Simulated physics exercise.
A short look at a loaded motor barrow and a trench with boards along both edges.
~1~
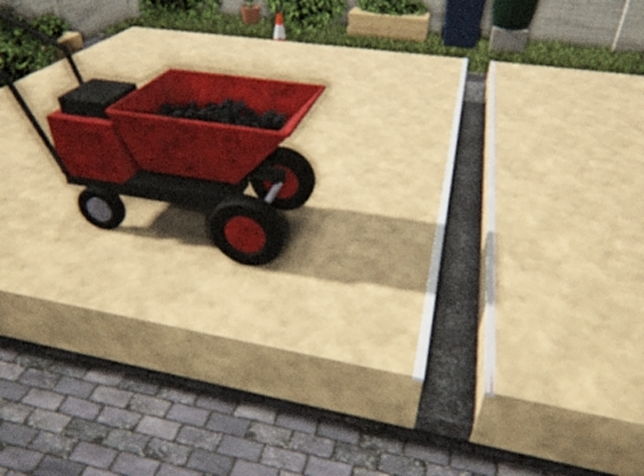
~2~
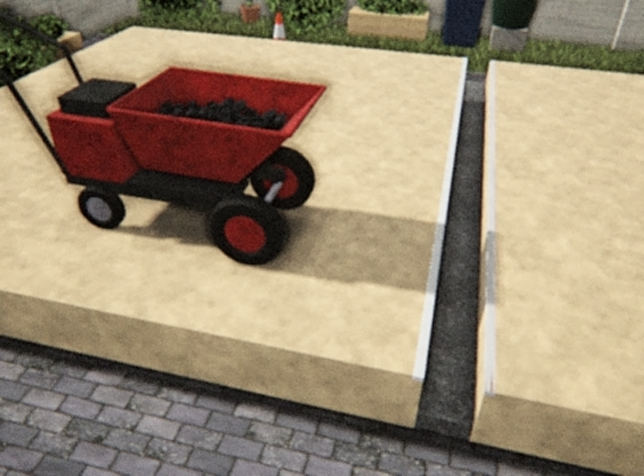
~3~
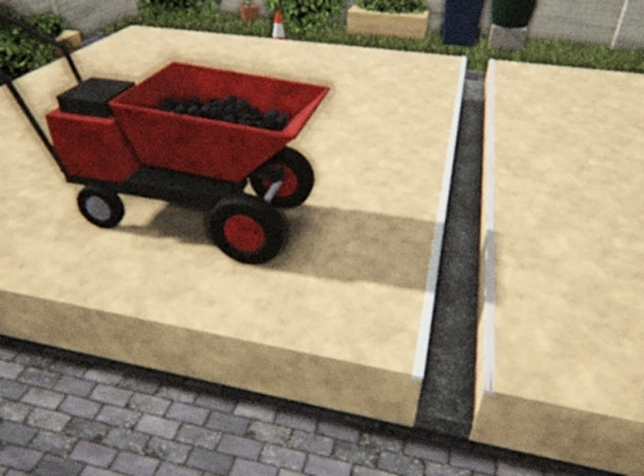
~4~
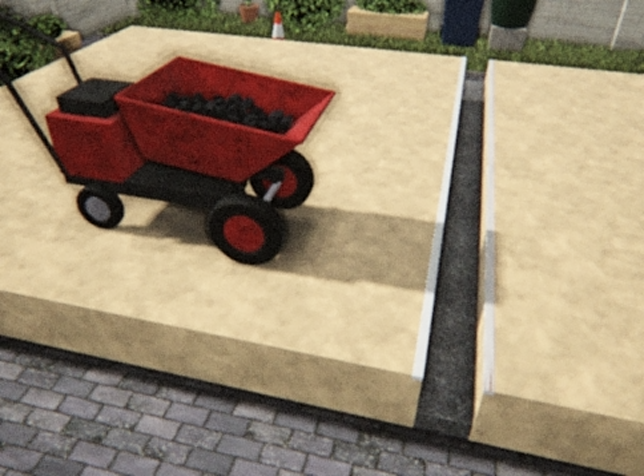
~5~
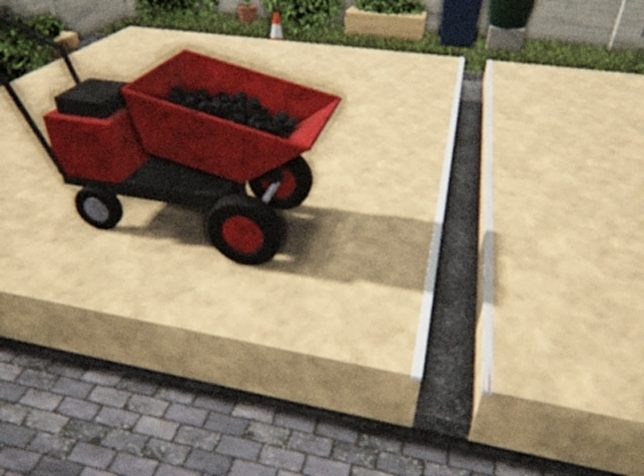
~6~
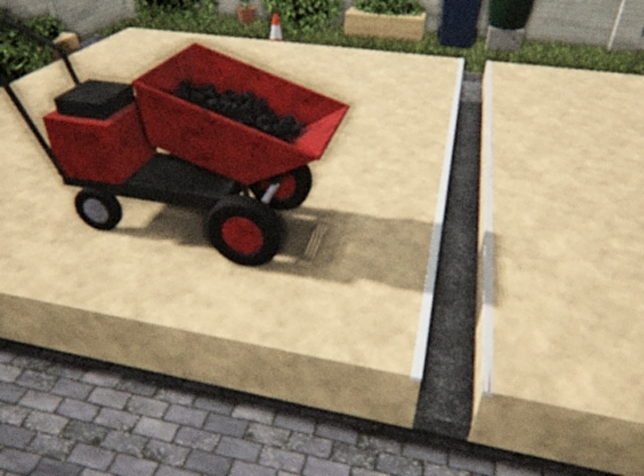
Red motor barrow loaded with black coal standing still beside a narrow trench, its skip gradually tilting forward to the right.
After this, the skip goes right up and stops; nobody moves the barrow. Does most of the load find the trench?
In the trench: Only the smaller part.
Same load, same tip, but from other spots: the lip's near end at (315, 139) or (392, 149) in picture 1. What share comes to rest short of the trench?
First some 40, then 0 per cent.
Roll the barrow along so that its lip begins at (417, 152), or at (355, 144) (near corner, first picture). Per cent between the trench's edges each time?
Near 20 % and 100 %.
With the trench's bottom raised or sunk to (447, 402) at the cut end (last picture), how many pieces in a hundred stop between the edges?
Near 30 %.
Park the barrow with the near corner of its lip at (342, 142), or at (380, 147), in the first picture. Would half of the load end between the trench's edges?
At the first place over half, at the second most of it.
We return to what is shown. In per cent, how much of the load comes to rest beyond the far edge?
Some 0 per cent.
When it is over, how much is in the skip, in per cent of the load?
About 10 per cent.
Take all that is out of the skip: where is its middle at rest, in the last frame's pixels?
At about (415, 254).
Soon after the last picture, skip tipped steeply; all in the skip.
A little later, skip tipped steeply; nearly all in the skip; a small part short of the trench; a stray few falling.
Later still, skip tipped right over; about a quarter in the skip; about two thirds short of the trench; about a quarter in or heaped over the trench.
By the end, skip tipped right over; a small part in the skip; about two thirds short of the trench; about a third in or heaped over the trench; none beyond it.
